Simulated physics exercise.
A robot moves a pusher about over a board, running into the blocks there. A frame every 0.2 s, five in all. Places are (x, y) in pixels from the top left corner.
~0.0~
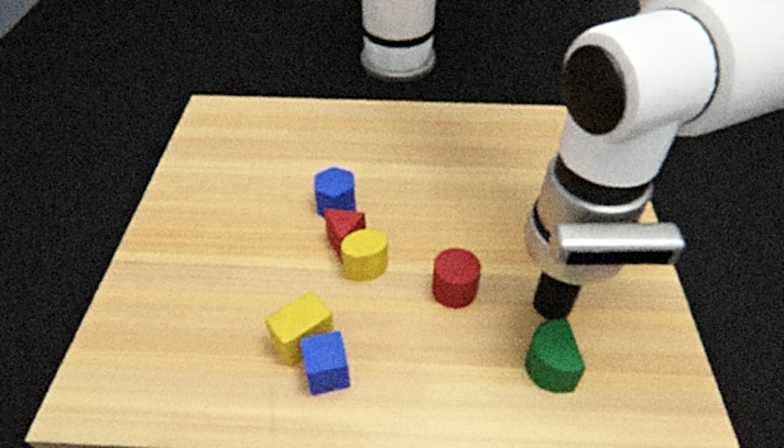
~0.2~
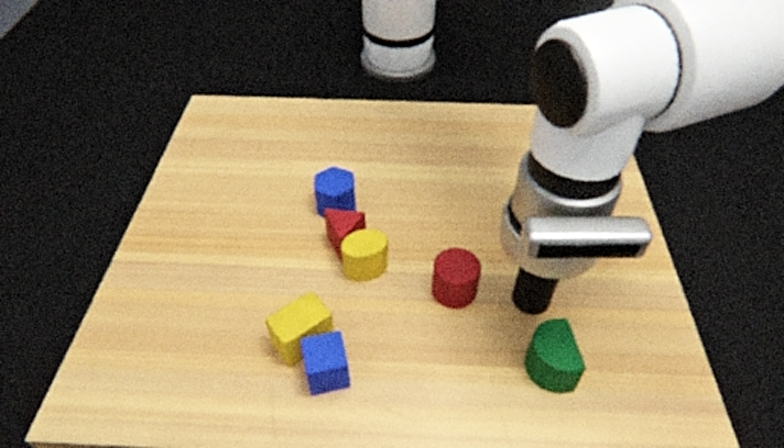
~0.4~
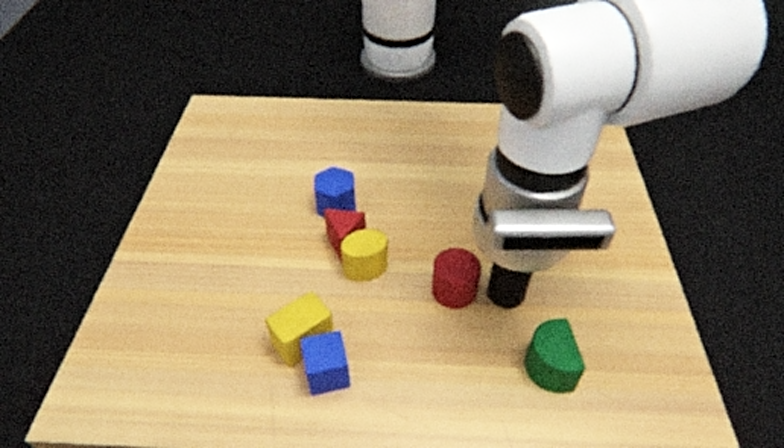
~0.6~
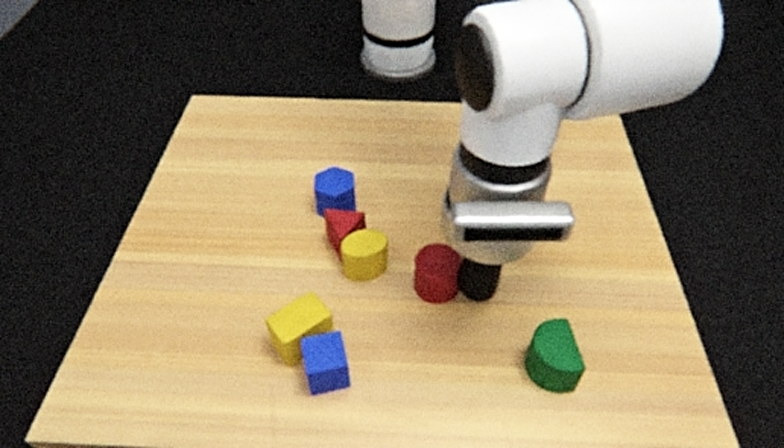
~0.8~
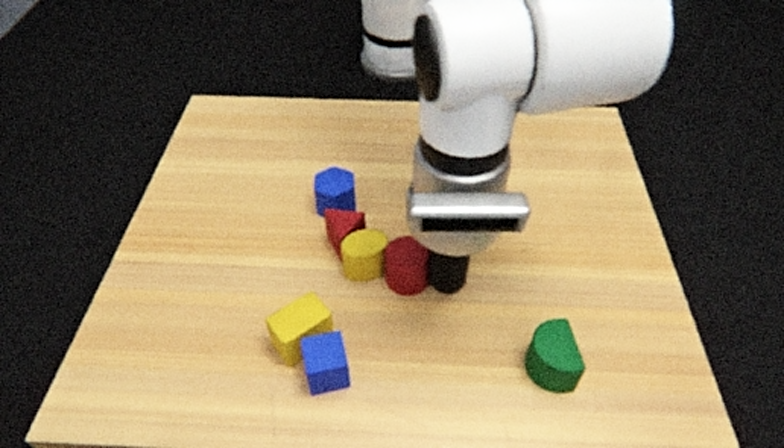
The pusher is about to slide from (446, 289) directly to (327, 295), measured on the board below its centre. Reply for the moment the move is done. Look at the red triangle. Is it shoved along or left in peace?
Here's my answer: The red triangle gets displaced.
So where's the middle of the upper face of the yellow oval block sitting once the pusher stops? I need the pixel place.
In the picture, it is at (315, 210).
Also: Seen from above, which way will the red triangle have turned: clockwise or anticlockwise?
Clockwise.
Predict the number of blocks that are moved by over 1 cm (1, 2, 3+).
There will be three or more blocks that move more than 1 cm.
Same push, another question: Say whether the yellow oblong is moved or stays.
That block stays.
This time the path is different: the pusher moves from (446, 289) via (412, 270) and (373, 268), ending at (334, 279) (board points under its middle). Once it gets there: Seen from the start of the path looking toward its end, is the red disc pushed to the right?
I'd say yes.
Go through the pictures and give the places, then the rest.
The first frame shows tip of the pusher at (552, 305), middles of tops, yellow oblong at (298, 316), red triangle at (343, 219), yellow oval block at (364, 242), red disc at (458, 265).
The second frame shows pusher at (531, 299), nothing pushed.
The third frame shows pusher at (506, 294), nothing pushed.
The fourth frame shows pusher at (478, 287), red disc at (439, 260).
The fifth frame shows pusher at (447, 279), yellow oblong at (298, 316), red triangle at (343, 219), yellow oval block at (364, 242), red disc at (408, 252).
On the path given first. One third of the way, pusher at (406, 281); red triangle at (324, 211), turned 30° clockwise; yellow oval block at (337, 232), turned 35° anticlockwise; red disc at (375, 243).
Two thirds of the way, pusher at (366, 283); red triangle at (307, 198), turned 25° clockwise; yellow oval block at (320, 217), turned 40° anticlockwise; red disc at (349, 237).
At the end, pusher at (325, 286); yellow oblong unmoved; red triangle at (298, 191), turned 25° clockwise; yellow oval block at (315, 210), turned 55° anticlockwise; red disc at (334, 236).
